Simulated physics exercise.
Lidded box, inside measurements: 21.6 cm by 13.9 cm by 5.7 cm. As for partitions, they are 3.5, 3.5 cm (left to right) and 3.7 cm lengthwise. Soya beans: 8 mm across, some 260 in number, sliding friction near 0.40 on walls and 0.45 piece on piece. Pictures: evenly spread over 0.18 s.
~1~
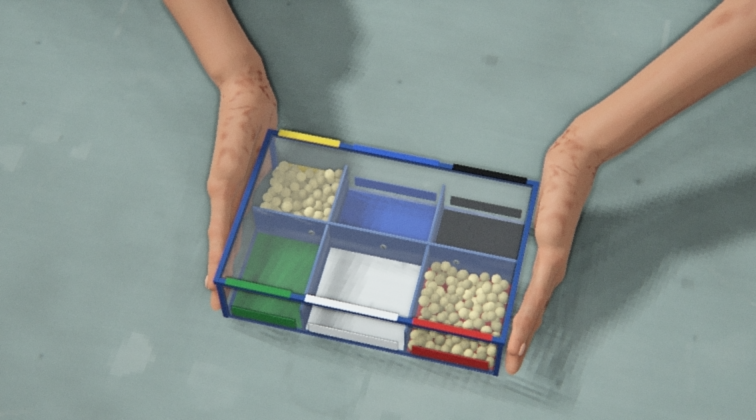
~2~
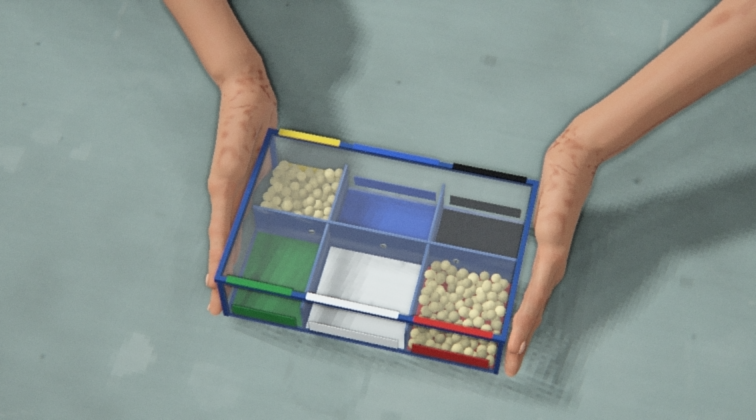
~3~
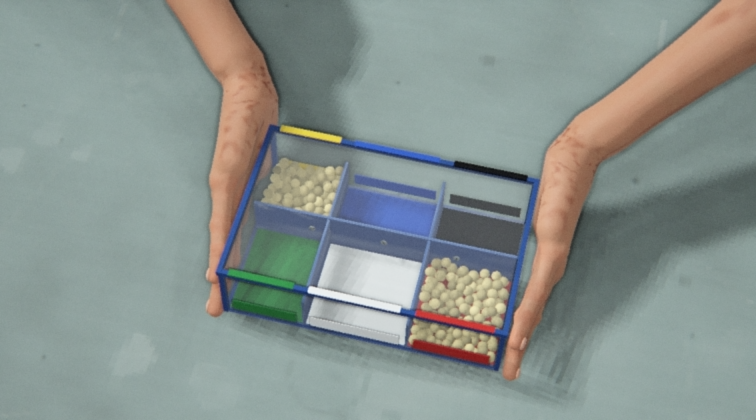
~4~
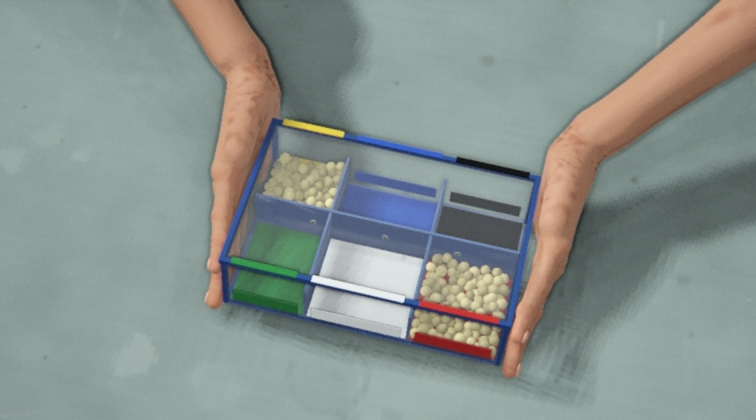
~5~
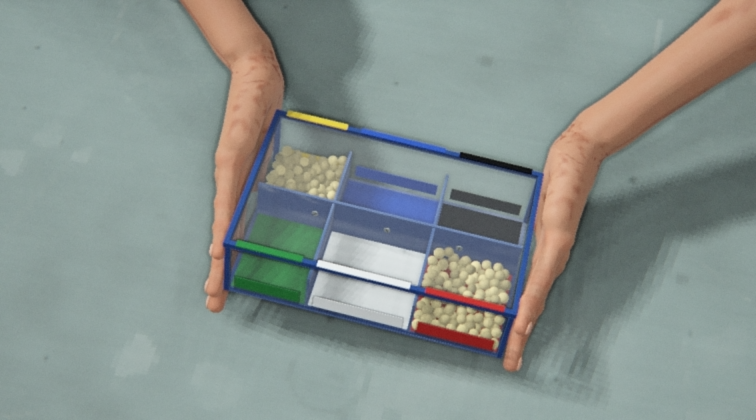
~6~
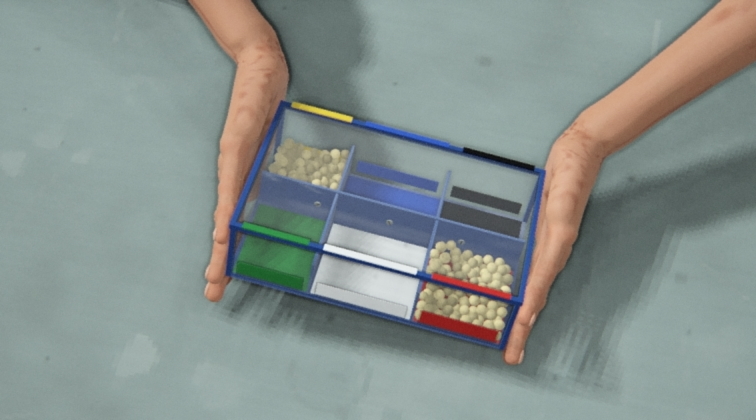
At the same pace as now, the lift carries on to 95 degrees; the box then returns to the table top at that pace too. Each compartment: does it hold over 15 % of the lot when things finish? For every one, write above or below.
Red above, blue below, green below, yellow above, white below, black above.
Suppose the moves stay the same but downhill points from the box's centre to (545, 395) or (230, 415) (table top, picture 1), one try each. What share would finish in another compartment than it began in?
The share comes to about 45 in a hundred, then about 40 in a hundred.
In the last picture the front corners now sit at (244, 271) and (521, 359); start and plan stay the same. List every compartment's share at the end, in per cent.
Red 70, blue 5, green 0, yellow 5, white 15, black 0.
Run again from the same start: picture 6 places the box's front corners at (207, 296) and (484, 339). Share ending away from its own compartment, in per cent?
Then around 40 percent would end up out of place.
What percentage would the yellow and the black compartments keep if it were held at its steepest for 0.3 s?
You'd end up with yellow at 40 per cent and black at 35 per cent.
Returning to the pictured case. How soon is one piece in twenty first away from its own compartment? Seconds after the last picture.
Around 0.65 seconds.
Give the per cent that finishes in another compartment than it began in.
About 40 per cent.
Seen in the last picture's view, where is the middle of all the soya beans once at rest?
Near (443, 228).
Then, 0.73 s after the last picture, tilt 95 degrees; red 40 %, blue 5 %, yellow 50 %, black 5 %.
Then, 1.22 s after the last picture, tilt 42 degrees; red 20 %, blue 10 %, yellow 40 %, black 30 %.
Then, 1.78 s after the last picture, tilt 0 degrees; red 20 %, blue 10 %, yellow 40 %, black 30 %.
In the end, red 20 %, blue 10 %, green 0 %, yellow 40 %, white 0 %, black 30 %.
